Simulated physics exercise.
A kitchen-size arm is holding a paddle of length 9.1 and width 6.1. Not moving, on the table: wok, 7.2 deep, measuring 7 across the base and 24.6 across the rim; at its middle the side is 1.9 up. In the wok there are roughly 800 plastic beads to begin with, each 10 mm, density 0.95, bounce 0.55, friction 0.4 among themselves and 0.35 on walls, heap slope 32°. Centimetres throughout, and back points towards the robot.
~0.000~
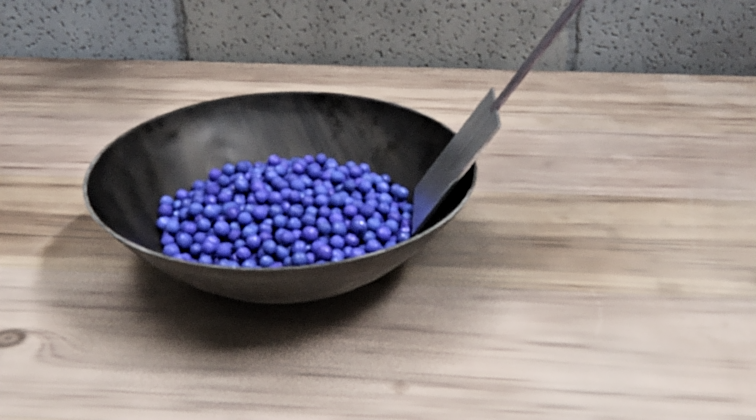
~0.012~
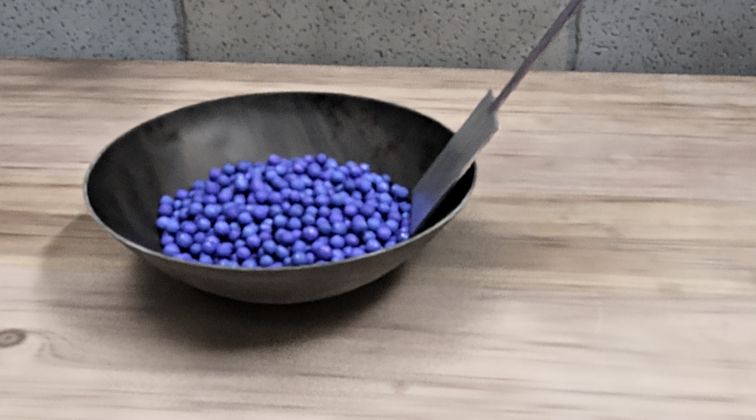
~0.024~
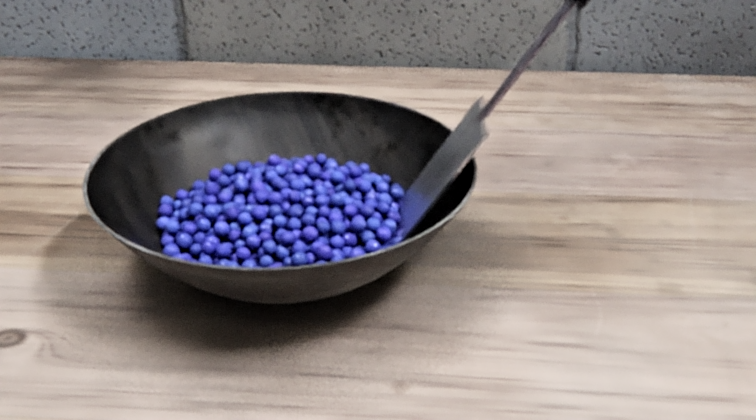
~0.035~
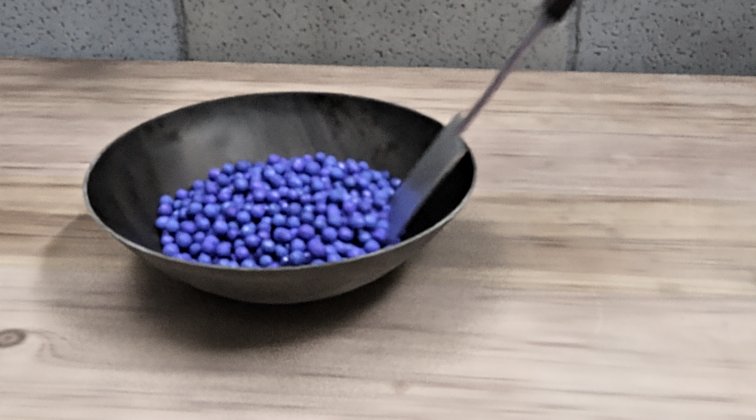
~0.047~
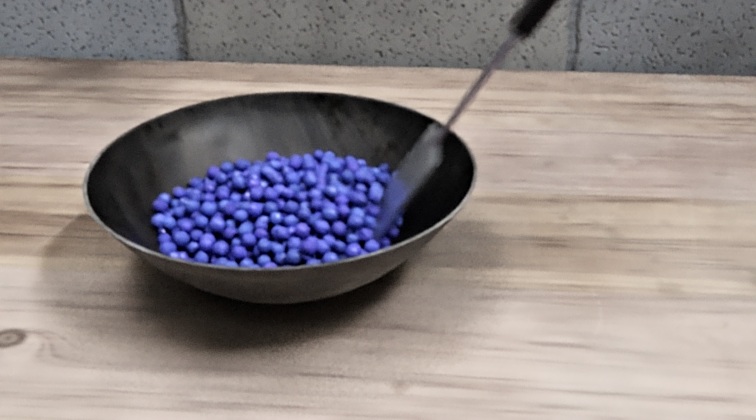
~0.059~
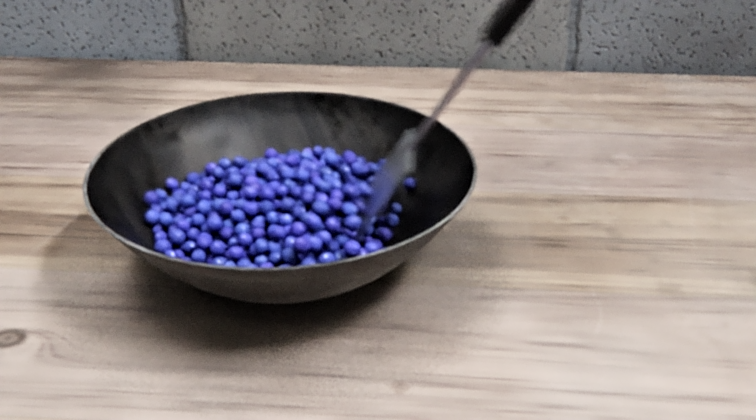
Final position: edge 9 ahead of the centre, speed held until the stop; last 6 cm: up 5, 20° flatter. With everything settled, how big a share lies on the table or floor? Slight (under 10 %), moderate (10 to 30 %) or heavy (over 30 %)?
Heavy.
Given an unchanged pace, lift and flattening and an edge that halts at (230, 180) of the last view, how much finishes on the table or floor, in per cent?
15 %.
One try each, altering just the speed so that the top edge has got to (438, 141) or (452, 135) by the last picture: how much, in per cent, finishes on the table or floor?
Respectively, some 30 and 25 per cent.
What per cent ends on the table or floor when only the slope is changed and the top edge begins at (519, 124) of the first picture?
Roughly 40 percent ends on the table or floor.
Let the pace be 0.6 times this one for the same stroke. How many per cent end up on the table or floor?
30 %.
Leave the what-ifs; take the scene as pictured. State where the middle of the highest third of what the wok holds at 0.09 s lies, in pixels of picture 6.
Roughly at pixel (258, 191).
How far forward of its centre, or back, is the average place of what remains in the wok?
2.0 cm ahead.
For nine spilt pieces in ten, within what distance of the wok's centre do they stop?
I reckon it's some 100 centimetres.
By 0.09 s, sloping 58°, highest piece 8 above the table; 804 in the wok.
By 0.12 s, sloping 53°, highest piece 9 above the table; 804 in the wok.
By 0.33 s, sloping 38°, highest piece 31 above the table; 495 in the wok, 43 on the table or floor, 266 on the blade or in flight.
By 1.38 s, sloping 38°, highest piece 6 above the table; 495 in the wok, 309 on the table or floor.
Final count, 495 in the wok, 309 on the table or floor. That is 38 % on the table or floor.
